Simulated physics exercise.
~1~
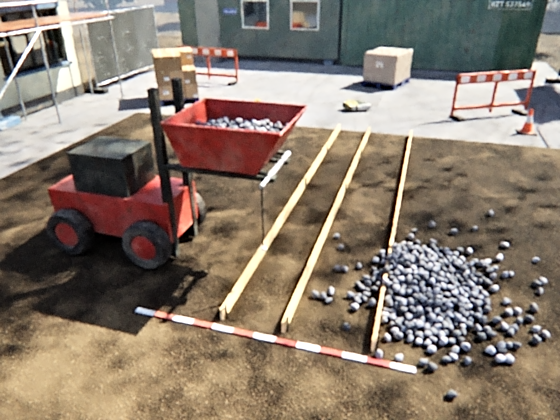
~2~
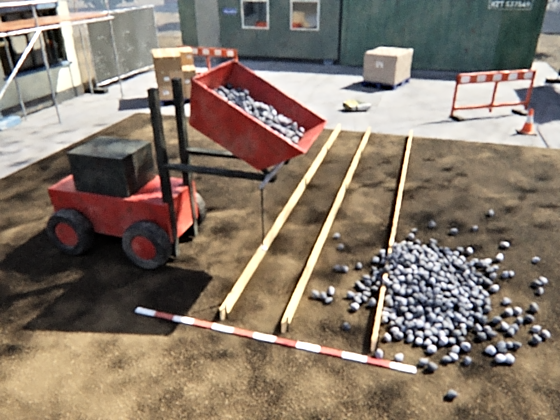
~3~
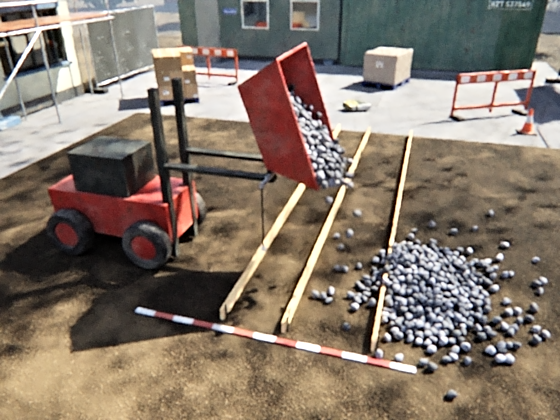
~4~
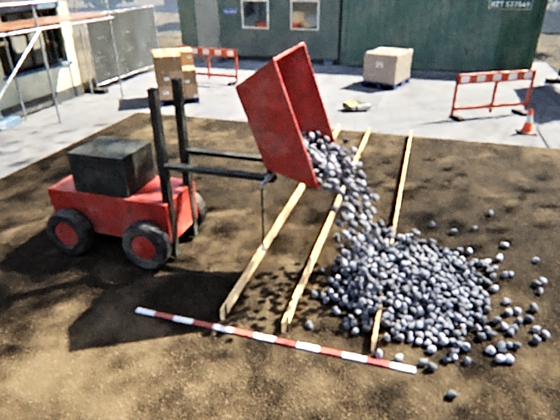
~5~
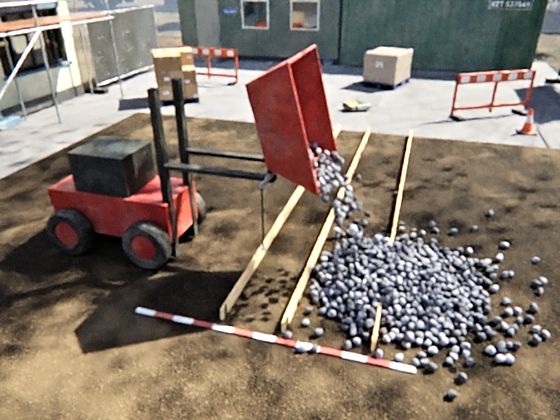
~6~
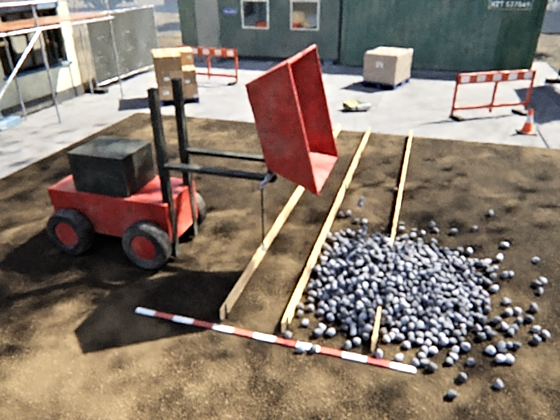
To begin with, a red loader on the left holds up a red skip full of grey stones, beside three long boards on bare earth and an earlier heap lying around the right-hand board. The skip tips toward the right, its load still inside. It then tilts steeply, and the stones slide down to its lower lip. They pour out in a thick stream, landing between the middle and right-hand boards and against the old heap. The stream thins as the skip empties. Finally the skip hangs steeply tipped and empty above one broad, merged pile that buries part of the right-hand board.
